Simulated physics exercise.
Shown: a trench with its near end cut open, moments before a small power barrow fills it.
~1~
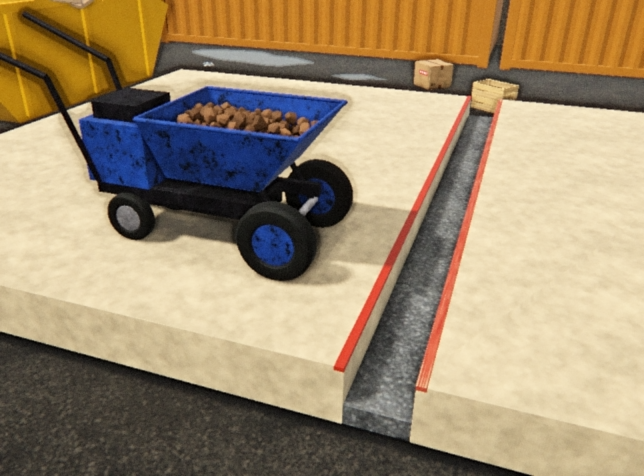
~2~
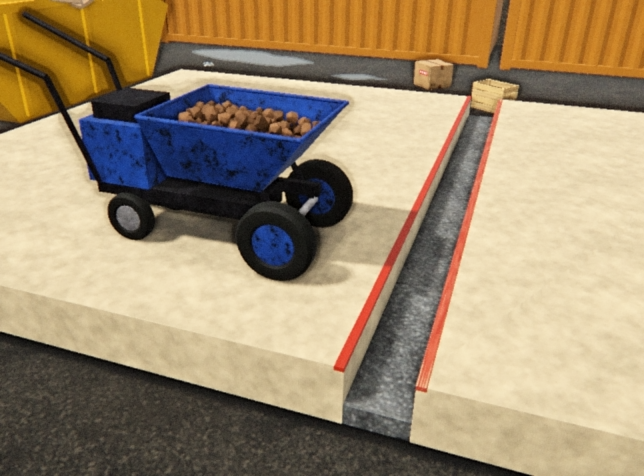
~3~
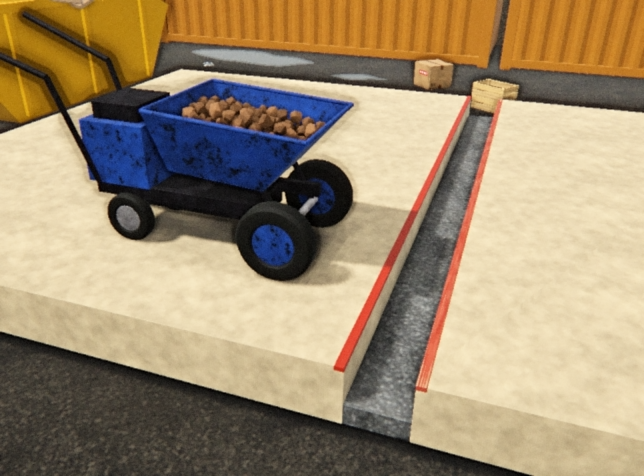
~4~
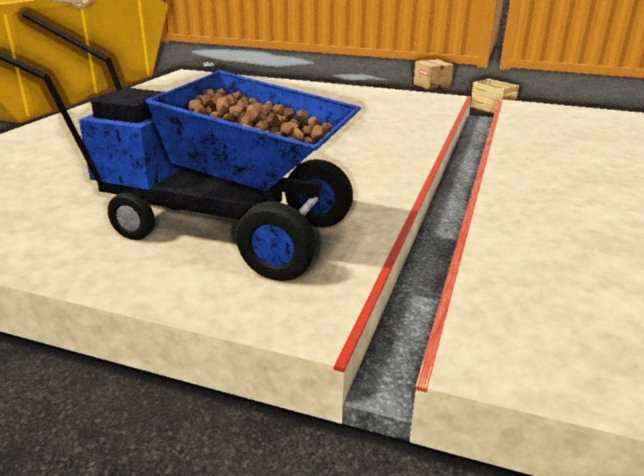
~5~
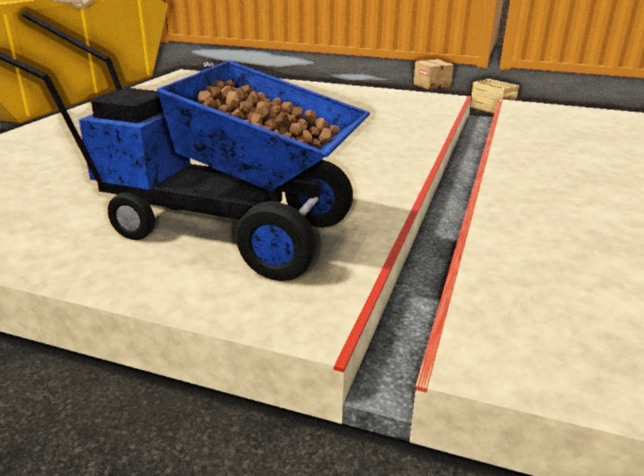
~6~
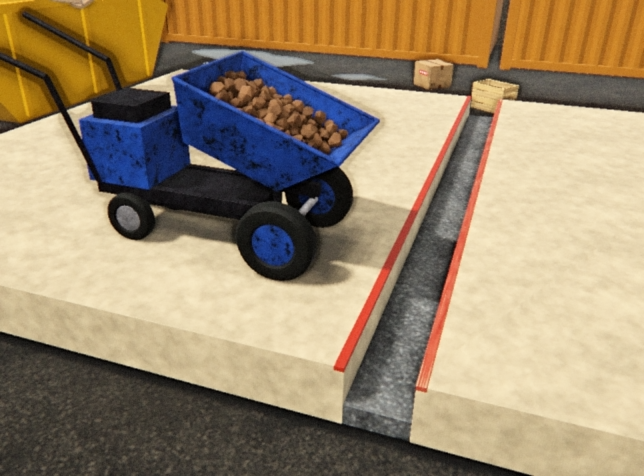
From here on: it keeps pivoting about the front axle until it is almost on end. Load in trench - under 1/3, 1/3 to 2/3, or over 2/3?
Seems like the amount in the trench is greater than two thirds of the load.
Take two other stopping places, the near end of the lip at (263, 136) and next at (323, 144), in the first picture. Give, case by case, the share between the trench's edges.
Okay, so the first one ends at 80 % and the second at 50 %.
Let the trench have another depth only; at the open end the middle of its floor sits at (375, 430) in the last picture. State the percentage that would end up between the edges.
Something close to 80 per cent.
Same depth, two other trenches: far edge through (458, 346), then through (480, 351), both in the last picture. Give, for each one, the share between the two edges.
In order: 100 per cent, then 100 per cent.
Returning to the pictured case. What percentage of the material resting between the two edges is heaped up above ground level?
Estimate: Near 10 in a hundred.
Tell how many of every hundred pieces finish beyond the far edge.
Result: Close to 25 %.
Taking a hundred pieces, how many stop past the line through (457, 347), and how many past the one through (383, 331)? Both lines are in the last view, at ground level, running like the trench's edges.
Around 20 percent for the first and 80 percent for the second.
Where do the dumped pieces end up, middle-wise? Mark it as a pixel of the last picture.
Close to (428, 284) in the last picture.
Just after the last frame, skip tipped steeply; every one in the skip.
A moment on, skip tipped right over; roughly half in the skip; roughly a third in or heaped over the trench; about a tenth beyond it; just a few falling.
Further on, skip tipped right over; just a few in the skip; the larger part in or heaped over the trench; roughly a quarter beyond it.
When it is over, skip tipped right over; the larger part in or heaped over the trench; roughly a quarter beyond it.
